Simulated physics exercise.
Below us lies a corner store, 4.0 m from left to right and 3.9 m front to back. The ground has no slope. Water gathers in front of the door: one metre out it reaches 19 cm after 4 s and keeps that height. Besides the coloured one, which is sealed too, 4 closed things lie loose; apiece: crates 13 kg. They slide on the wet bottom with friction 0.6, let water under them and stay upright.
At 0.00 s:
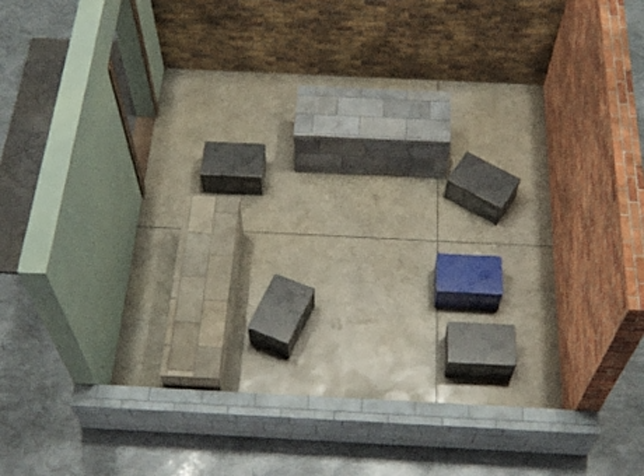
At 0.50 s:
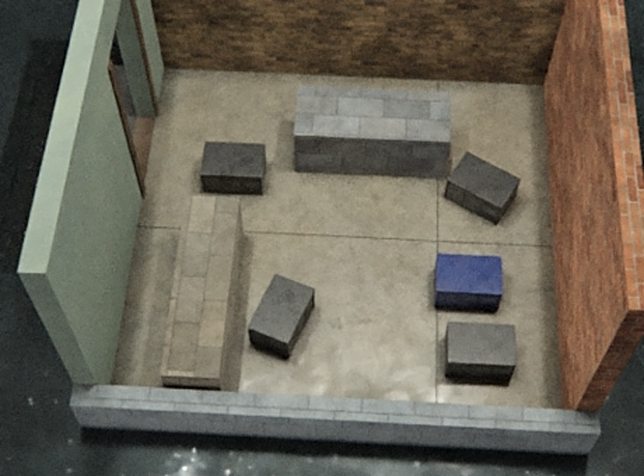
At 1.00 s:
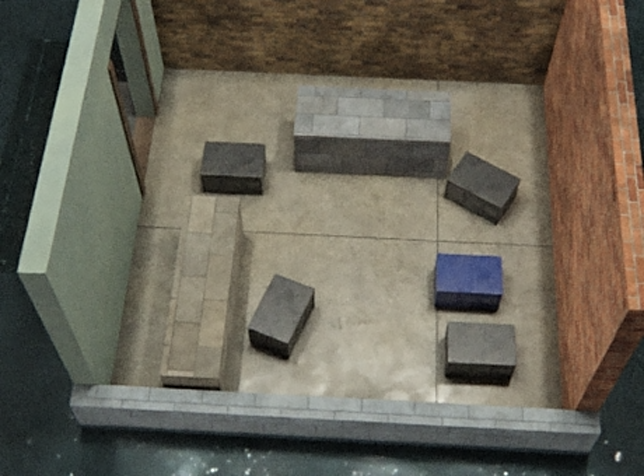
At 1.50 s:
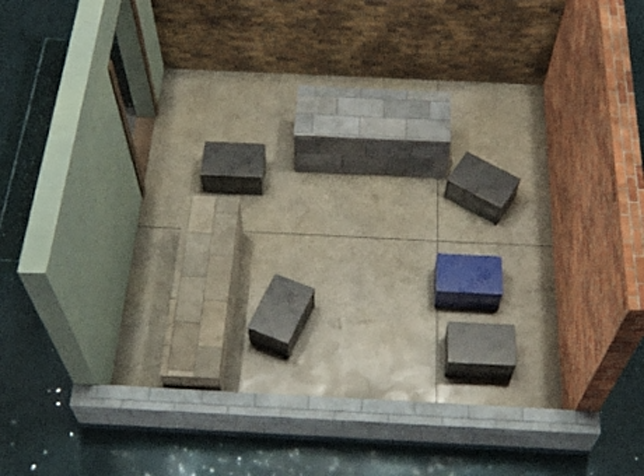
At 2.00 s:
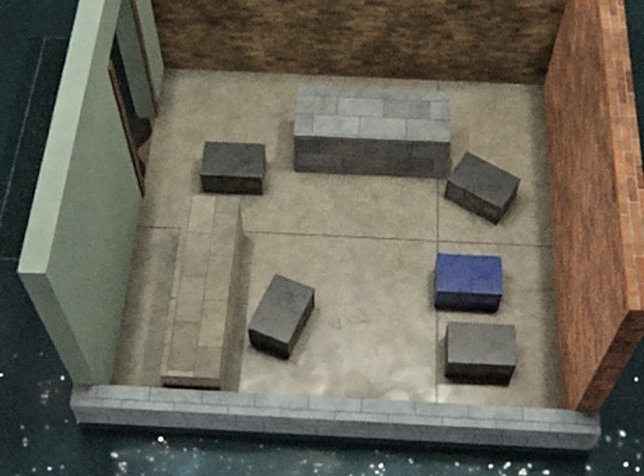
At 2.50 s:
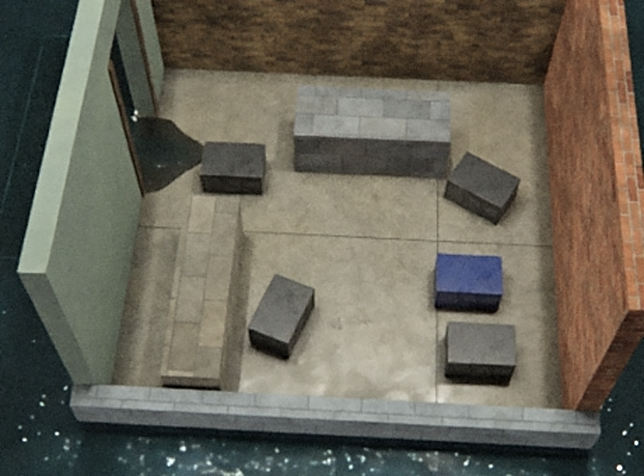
Dark water gathers outside the walled room, then spreads in through the doorway on the left.
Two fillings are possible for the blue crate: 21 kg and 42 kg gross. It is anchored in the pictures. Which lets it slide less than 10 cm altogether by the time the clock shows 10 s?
Verdict: The smaller load will do.
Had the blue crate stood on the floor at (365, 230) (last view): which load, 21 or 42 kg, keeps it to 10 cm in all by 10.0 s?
Either load holds.
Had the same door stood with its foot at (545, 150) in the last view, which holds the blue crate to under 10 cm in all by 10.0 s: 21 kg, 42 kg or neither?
Then the lower weight is enough.
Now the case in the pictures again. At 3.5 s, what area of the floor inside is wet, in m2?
Roughly 2.0 m2.
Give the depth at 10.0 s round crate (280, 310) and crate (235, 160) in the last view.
About 3 and 5 cm.
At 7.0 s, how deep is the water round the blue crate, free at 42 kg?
About 1 cm.
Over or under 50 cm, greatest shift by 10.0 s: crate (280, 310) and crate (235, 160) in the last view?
In that order: Short of it, more.
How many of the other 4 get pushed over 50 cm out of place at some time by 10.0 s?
I count 1.
After 3.5 s the blue crate would be 0 cm from its start with 21 kg and 0 cm from its start with 42 kg; 0 cm of water round it then.
After 4.5 s the blue crate would be 0 cm from its start with 21 kg and 0 cm from its start with 42 kg; 0 cm of water round it then.
After 7.0 s the blue crate would be 0 cm from its start with 21 kg and 0 cm from its start with 42 kg; 1 cm of water round it then.
After 10.0 s the blue crate would be 0 cm from its start with 21 kg and 0 cm from its start with 42 kg; 4 cm of water round it then.
